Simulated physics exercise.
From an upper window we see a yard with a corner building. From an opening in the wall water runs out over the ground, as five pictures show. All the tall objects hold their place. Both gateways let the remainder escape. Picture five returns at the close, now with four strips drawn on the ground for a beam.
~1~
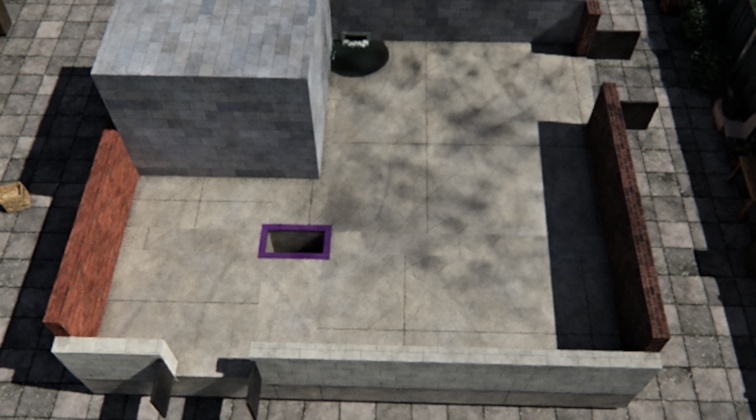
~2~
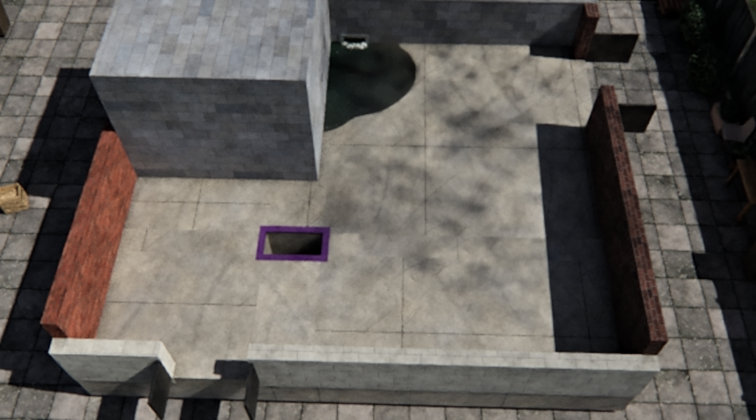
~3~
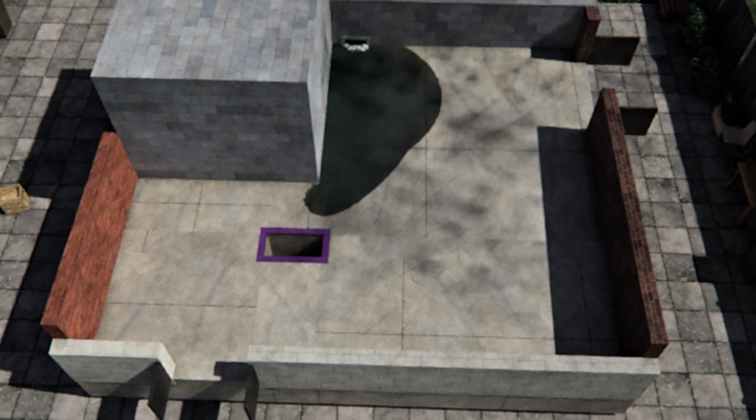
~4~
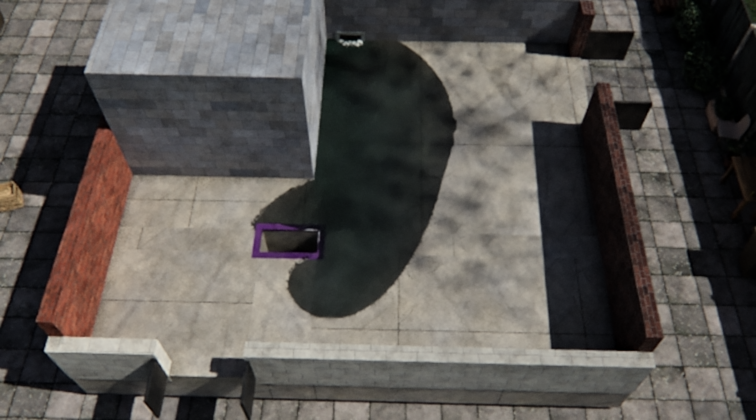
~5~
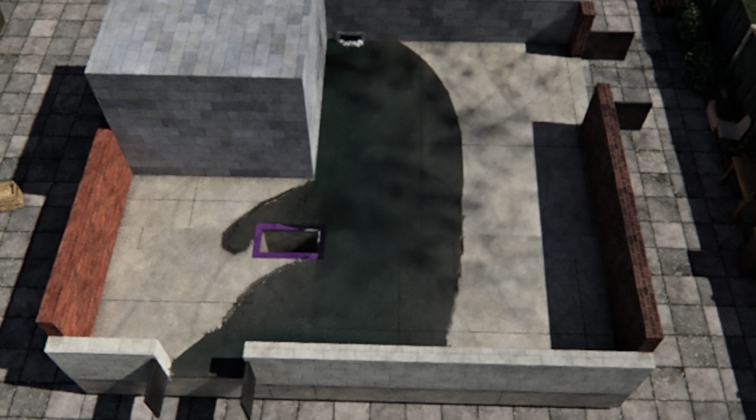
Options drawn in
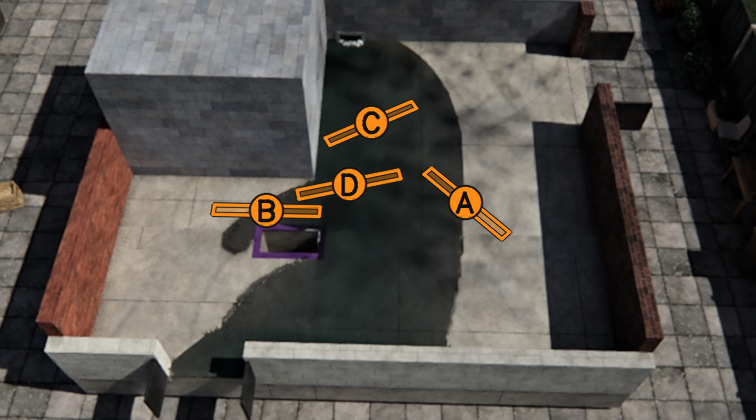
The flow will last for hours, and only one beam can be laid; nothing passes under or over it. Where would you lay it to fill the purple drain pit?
The best position is A.
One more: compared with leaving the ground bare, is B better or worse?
Worse.
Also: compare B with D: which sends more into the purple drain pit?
B.
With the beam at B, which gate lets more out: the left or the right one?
The left gate.
In orange, A from (427, 171) to (505, 235); B from (213, 209) to (319, 211); C from (327, 141) to (414, 104); D from (298, 194) to (399, 174).
For position A, about 30 % of the stream goes into the purple drain pit, about 67 % out by the gates.
For position B, about 13 % of the stream goes into the purple drain pit, about 84 % out by the gates.
For position C, about 14 % of the stream goes into the purple drain pit, about 79 % out by the gates.
For position D, about 2 % of the stream goes into the purple drain pit, about 96 % out by the gates.
